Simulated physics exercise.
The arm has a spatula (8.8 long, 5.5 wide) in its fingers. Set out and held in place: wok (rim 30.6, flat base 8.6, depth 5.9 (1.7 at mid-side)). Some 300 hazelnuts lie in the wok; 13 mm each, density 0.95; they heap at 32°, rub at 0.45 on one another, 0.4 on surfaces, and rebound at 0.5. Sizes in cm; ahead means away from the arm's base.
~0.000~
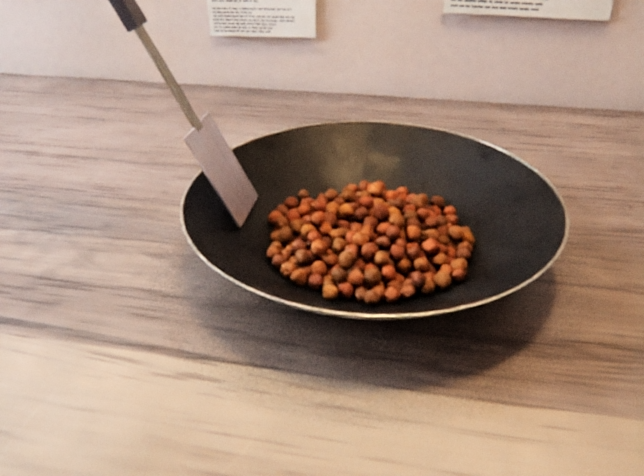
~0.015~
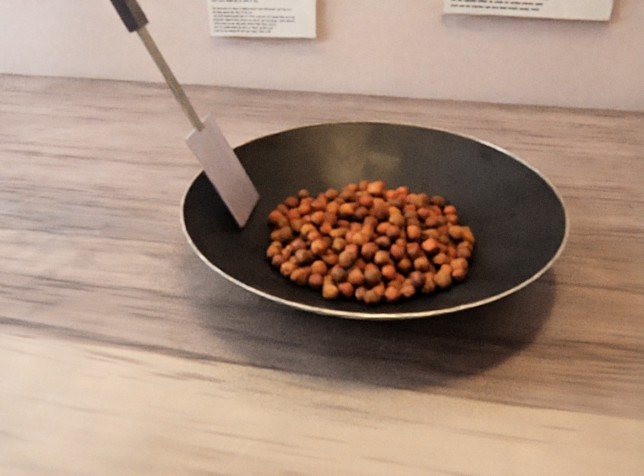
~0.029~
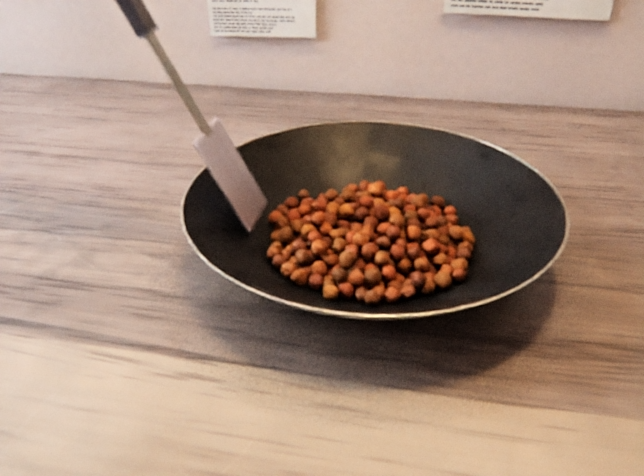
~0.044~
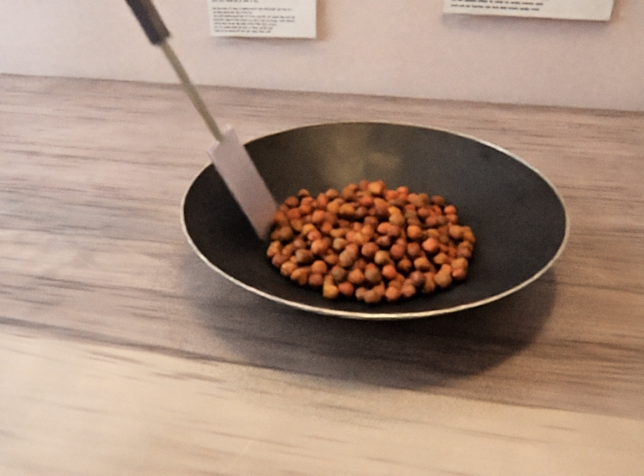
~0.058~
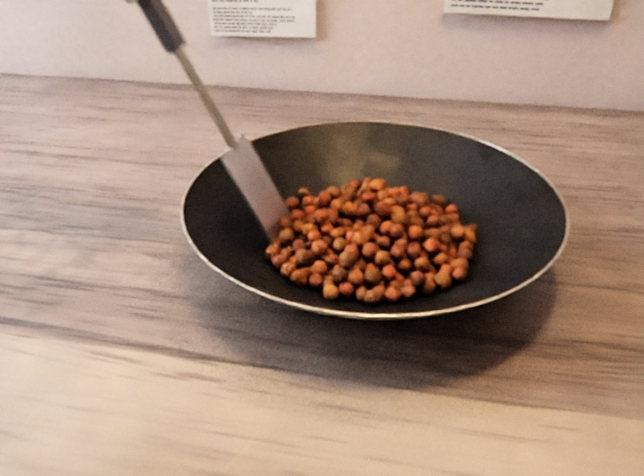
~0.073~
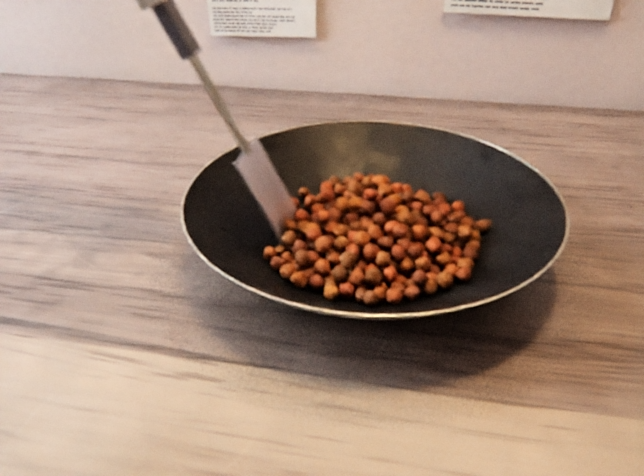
A spatula slides right inside a black wok and nudges the heap of hazelnuts slightly.
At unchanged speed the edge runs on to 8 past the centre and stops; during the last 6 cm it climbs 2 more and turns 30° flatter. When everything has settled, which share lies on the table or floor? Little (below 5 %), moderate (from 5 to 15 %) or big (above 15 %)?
Answer: Little; below 5 % of the hazelnuts finish on the table or floor.
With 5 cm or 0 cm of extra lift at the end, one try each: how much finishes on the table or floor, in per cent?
About 10 and 0 per cent.
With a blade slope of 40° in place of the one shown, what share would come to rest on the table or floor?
In that case some 0 per cent.
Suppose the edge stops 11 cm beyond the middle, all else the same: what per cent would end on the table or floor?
Then about 15 per cent.
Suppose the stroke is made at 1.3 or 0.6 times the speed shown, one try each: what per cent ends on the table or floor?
Some 10 and 0 per cent.
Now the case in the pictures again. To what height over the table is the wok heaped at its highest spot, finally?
Roughly 6.5 cm.
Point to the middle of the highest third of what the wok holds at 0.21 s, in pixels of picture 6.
Near (458, 218).
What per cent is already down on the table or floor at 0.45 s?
Roughly 0 per cent.
After 0.14 s, sloping 64°, highest piece 5 above the table; 300 in the wok.
After 0.21 s, sloping 55°, highest piece 6 above the table; 300 in the wok.
After 0.45 s, sloping 34°, highest piece 7 above the table; 297 in the wok, 3 on the table or floor.
After 1.50 s, sloping 34°, highest piece 6 above the table; 296 in the wok, 4 on the table or floor.
In the end, 296 in the wok, 4 on the table or floor. That is 1 % on the table or floor.
